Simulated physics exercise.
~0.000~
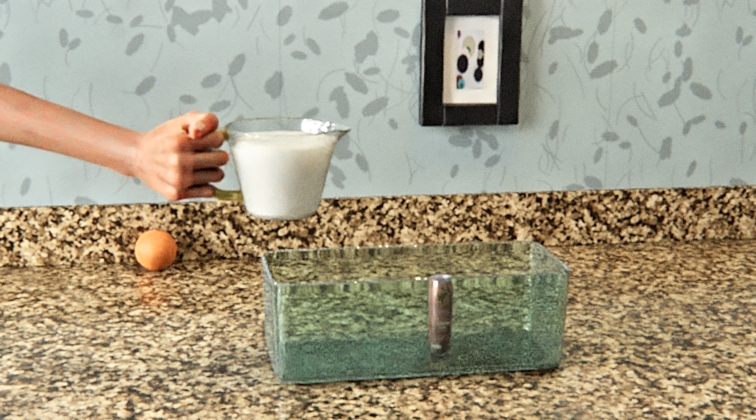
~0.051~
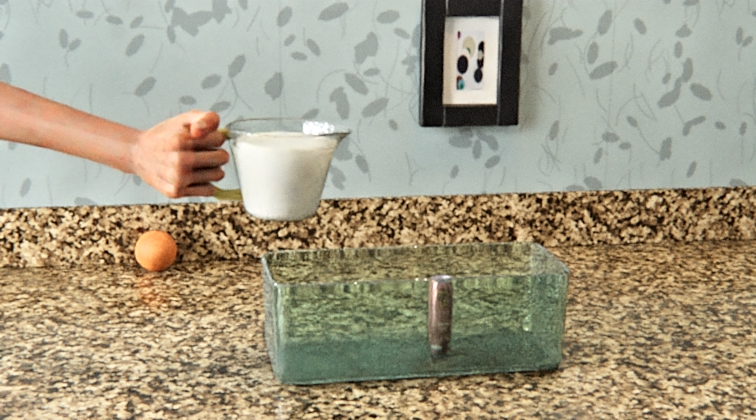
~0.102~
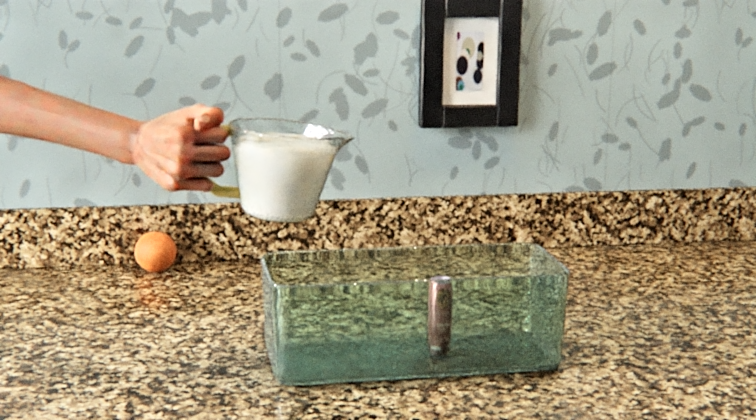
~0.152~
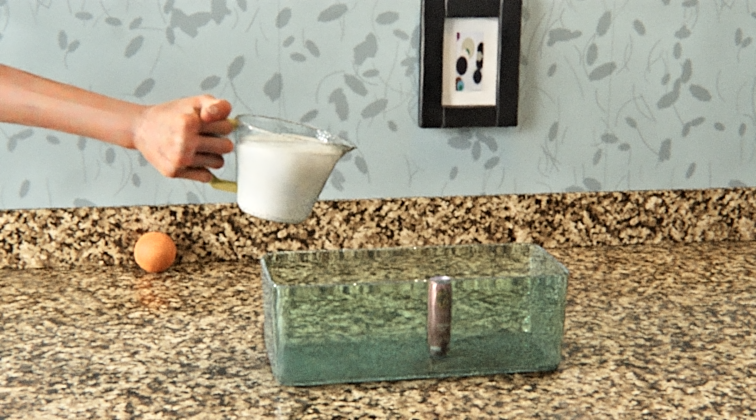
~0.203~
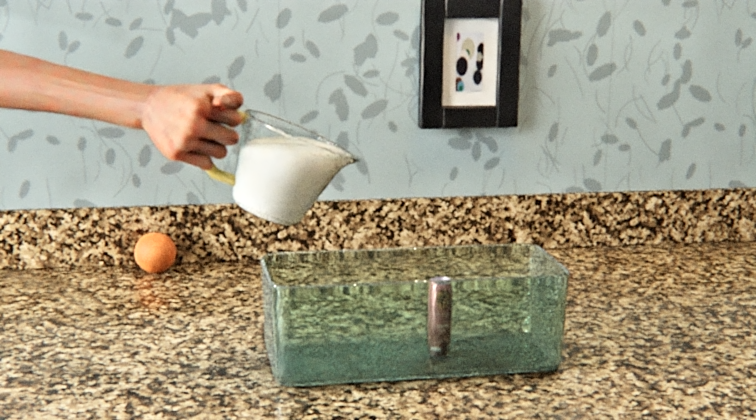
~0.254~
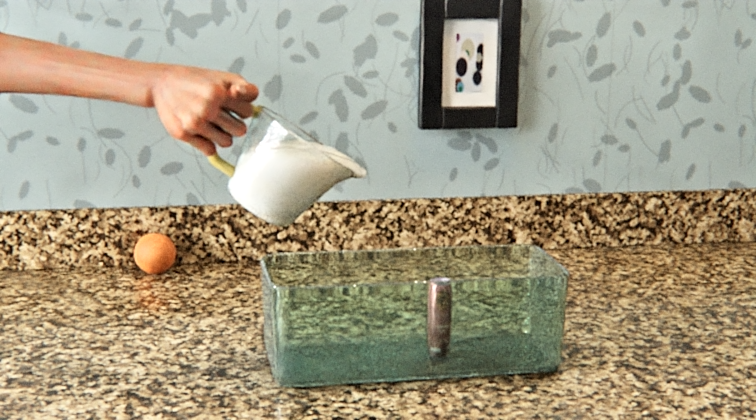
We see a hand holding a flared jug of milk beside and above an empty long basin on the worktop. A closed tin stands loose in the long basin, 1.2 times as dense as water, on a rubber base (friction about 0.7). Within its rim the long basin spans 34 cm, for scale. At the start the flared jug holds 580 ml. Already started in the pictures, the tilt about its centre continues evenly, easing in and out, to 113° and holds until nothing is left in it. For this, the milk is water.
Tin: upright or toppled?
Upright.
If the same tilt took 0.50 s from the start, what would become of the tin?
In that case the tin does not tip.
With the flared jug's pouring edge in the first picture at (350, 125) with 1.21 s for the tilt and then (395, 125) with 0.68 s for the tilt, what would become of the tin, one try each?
Trial 1 - tin stays standing; trial 2 - tin tips.
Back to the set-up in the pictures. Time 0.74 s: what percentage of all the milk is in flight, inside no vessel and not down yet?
Roughly 2 per cent.
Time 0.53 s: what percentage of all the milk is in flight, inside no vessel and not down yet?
At that moment, about 22 percent.
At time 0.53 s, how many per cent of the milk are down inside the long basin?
Around 50%.
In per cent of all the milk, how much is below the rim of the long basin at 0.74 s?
About 96 %.
After 0.53 s the tilt is 100° and 28 per cent is still to pour; the tin stands where it began.
After 0.74 s the tilt is 113° and 1 per cent is still to pour; the tin stands where it began.
After 0.95 s the tilt is 113° and 0 per cent is still to pour; the tin stands where it began.
After 1.18 s the tilt is 113° and 0 per cent is still to pour; the tin stands where it began.
In the end the tin stands where it began.
